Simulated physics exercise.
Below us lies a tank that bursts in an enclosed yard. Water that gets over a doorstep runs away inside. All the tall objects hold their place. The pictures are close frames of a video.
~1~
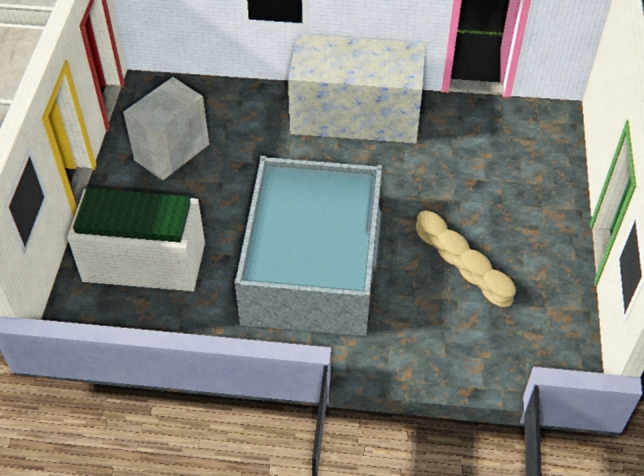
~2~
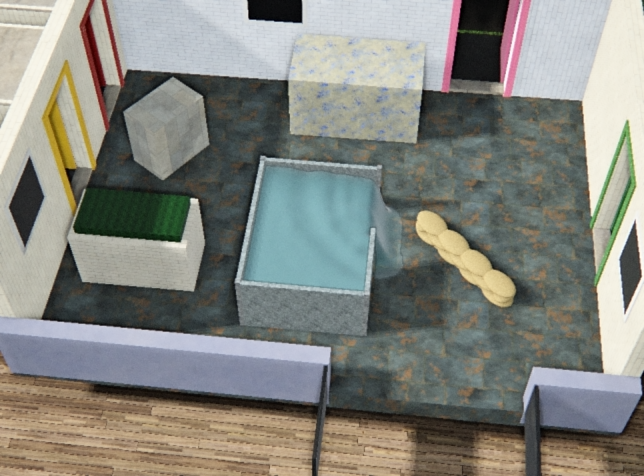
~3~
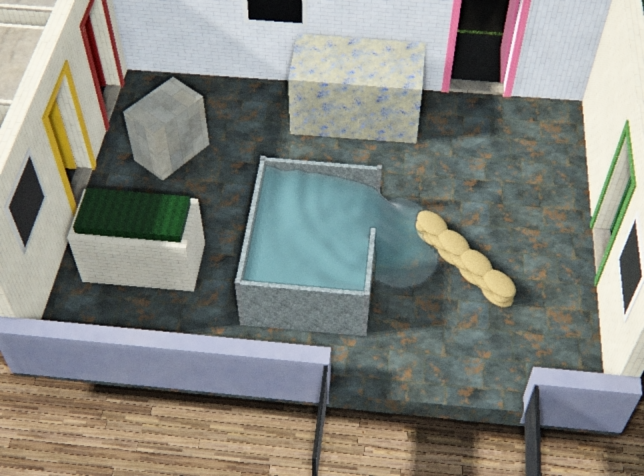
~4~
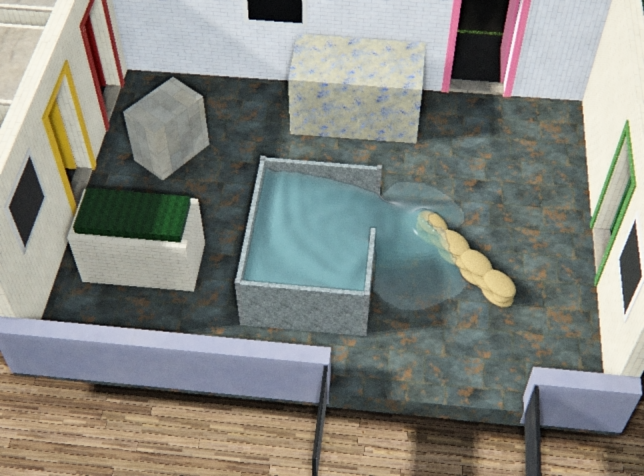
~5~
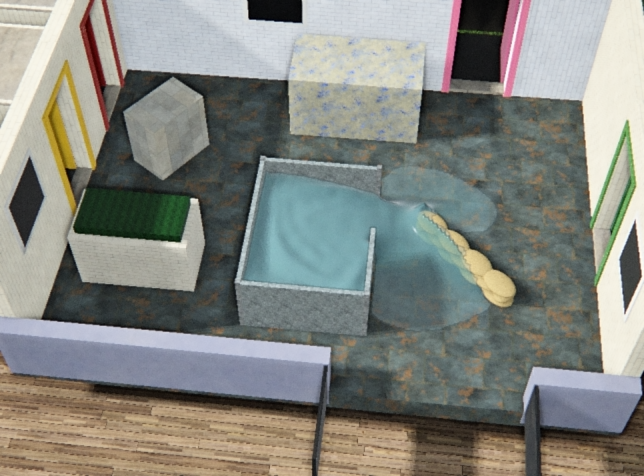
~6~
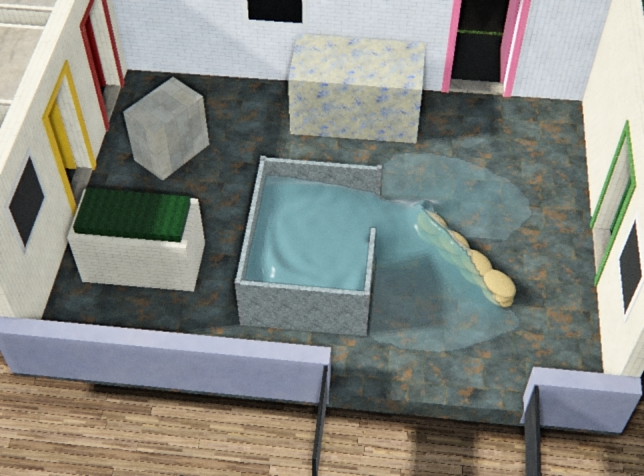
In the video, an open tank of water in a walled yard bursts on its right side, and water pours through the gap, reaches a lumpy tan object, then spreads around it across the dark floor.
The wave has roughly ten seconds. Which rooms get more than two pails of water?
In the end: The yellow door admits no more than that; the green door lets in a lot; the pink door lets in a lot; the red door admits no more than that.
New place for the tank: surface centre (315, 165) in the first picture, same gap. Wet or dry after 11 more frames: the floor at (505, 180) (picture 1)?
Verdict: Awash.
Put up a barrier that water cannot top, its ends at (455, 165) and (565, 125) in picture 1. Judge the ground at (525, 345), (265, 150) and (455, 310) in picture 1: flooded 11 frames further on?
One after the other: Awash, not flooded, awash.
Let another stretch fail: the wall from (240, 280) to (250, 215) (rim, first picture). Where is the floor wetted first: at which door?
It is the yellow one.
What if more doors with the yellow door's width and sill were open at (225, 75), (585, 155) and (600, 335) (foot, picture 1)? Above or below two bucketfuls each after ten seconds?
As listed: Keeps below it, goes over, lets more in.
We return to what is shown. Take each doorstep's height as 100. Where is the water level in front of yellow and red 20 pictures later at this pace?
About 0 and 0 per cent.
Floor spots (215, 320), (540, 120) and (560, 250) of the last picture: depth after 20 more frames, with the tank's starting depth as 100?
In that order: 0, 14 and 10 per cent.
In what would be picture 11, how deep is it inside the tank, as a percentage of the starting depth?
Roughly 62 per cent.
A moment on, water covers 35 % of the floor; the yellow door not reached, the green door not reached, the pink door not reached, the red door not reached.
Next, water covers 45 % of the floor; the yellow door not reached, the green door under two buckets in, the pink door over two buckets in, the red door not reached.
Then, water covers 50 % of the floor; the yellow door not reached, the green door over two buckets in, the pink door far over two buckets in, the red door not reached.
Later, water covers 55 % of the floor; the yellow door not reached, the green door over two buckets in, the pink door far over two buckets in, the red door not reached.
In the end, water covers 70 % of the floor; the yellow door wet at the sill, nothing in, the green door over two buckets in, the pink door far over two buckets in, the red door under two buckets in.
